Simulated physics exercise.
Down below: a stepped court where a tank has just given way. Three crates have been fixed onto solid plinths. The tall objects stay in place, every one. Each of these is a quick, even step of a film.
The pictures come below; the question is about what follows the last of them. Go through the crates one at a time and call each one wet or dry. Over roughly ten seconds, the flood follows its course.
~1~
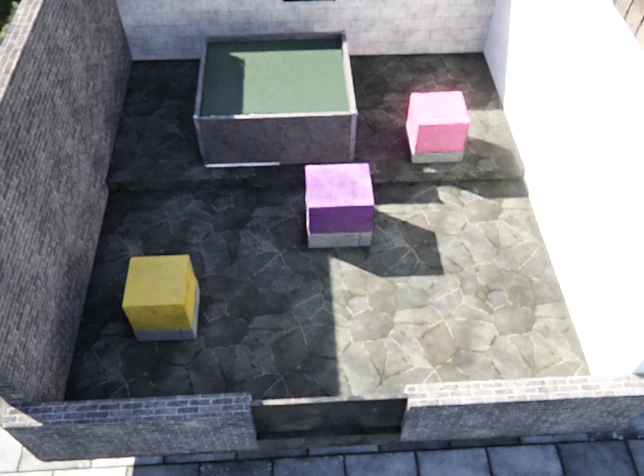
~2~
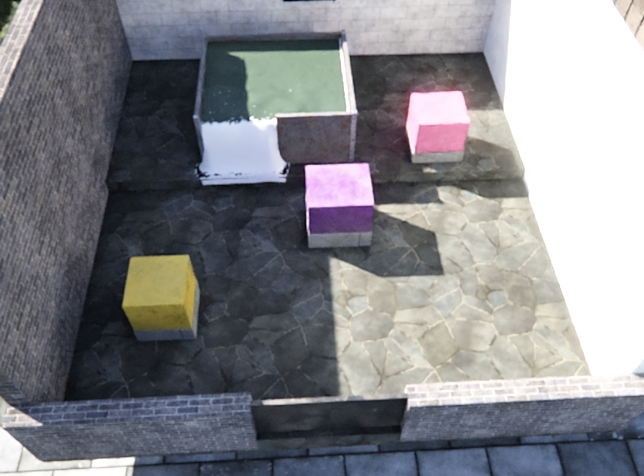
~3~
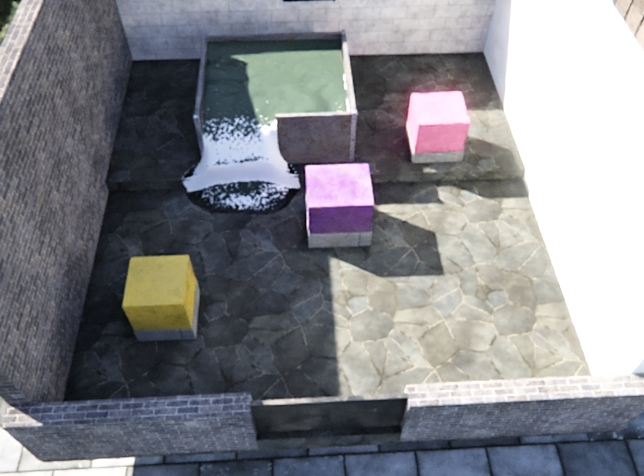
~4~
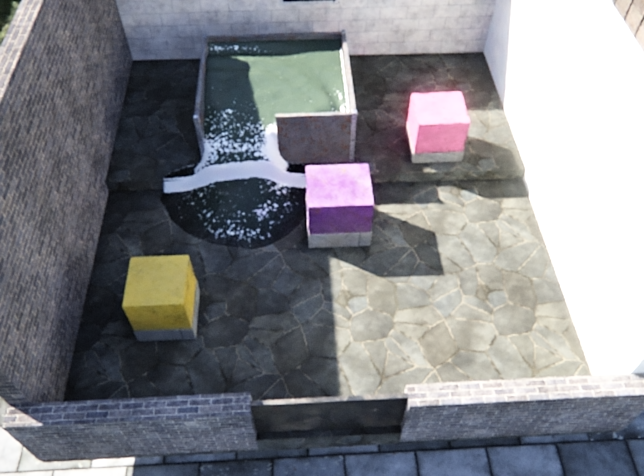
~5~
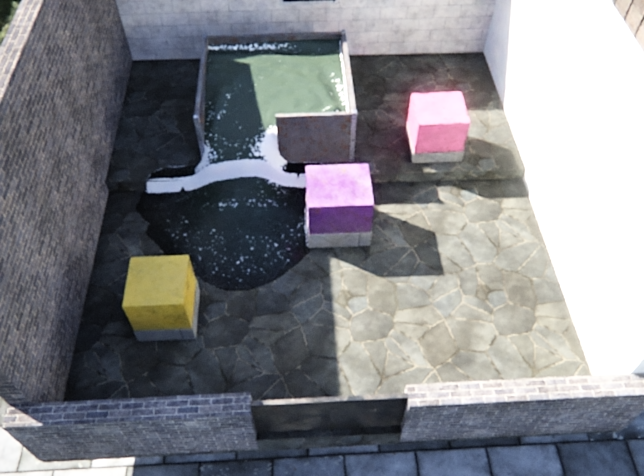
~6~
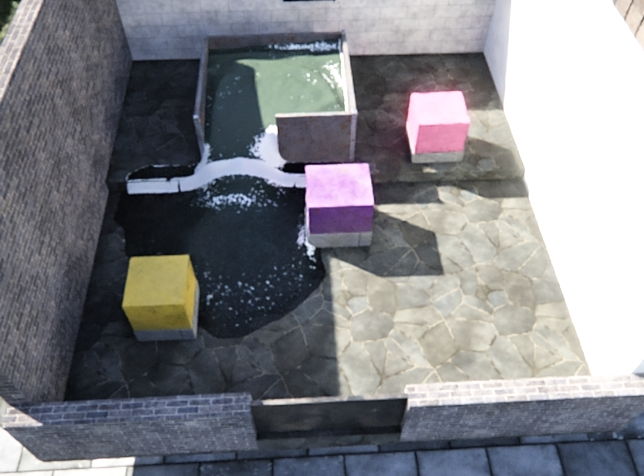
The pink crate is dry. The yellow crate is wet. The purple crate is dry.
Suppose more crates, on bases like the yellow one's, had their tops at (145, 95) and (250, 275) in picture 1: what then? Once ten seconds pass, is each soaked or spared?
As listed: Escapes it, ends up wet.
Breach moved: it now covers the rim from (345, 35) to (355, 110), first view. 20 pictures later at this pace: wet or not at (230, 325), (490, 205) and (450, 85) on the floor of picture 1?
First: Spared by the leak. Second: Reached by the flood. Third: Reached by the flood.
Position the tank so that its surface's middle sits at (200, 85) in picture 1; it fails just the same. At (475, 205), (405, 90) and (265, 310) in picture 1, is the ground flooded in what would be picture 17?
As listed: Dry, no water, awash.
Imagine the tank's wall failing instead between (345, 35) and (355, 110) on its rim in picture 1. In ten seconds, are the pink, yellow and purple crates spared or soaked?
The pink crate is flooded; the yellow crate never gets wet; the purple crate never gets wet.
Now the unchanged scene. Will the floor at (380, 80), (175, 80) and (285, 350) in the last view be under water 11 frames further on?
Going through them in order, I'd say clear, clear and drenched.
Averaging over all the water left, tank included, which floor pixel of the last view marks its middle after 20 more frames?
The balance point is around (271, 243).
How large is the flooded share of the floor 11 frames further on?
I make it 40 per cent.
A moment on, water covers 30 % of the floor; the pink crate not reached, the yellow crate water round its plinth, the purple crate water round its plinth.
Next, water covers 40 % of the floor; the pink crate water round its plinth, the yellow crate water round its plinth, the purple crate water round its plinth.
Then, water covers 50 % of the floor; the pink crate water round its plinth, the yellow crate water round its plinth, the purple crate water round its plinth.
Later, water covers 65 % of the floor; the pink crate water round its plinth, the yellow crate water round its plinth, the purple crate water round its plinth.
In the end, water covers 70 % of the floor; the pink crate stayed above the water, the yellow crate was topped, the purple crate stayed above the water.
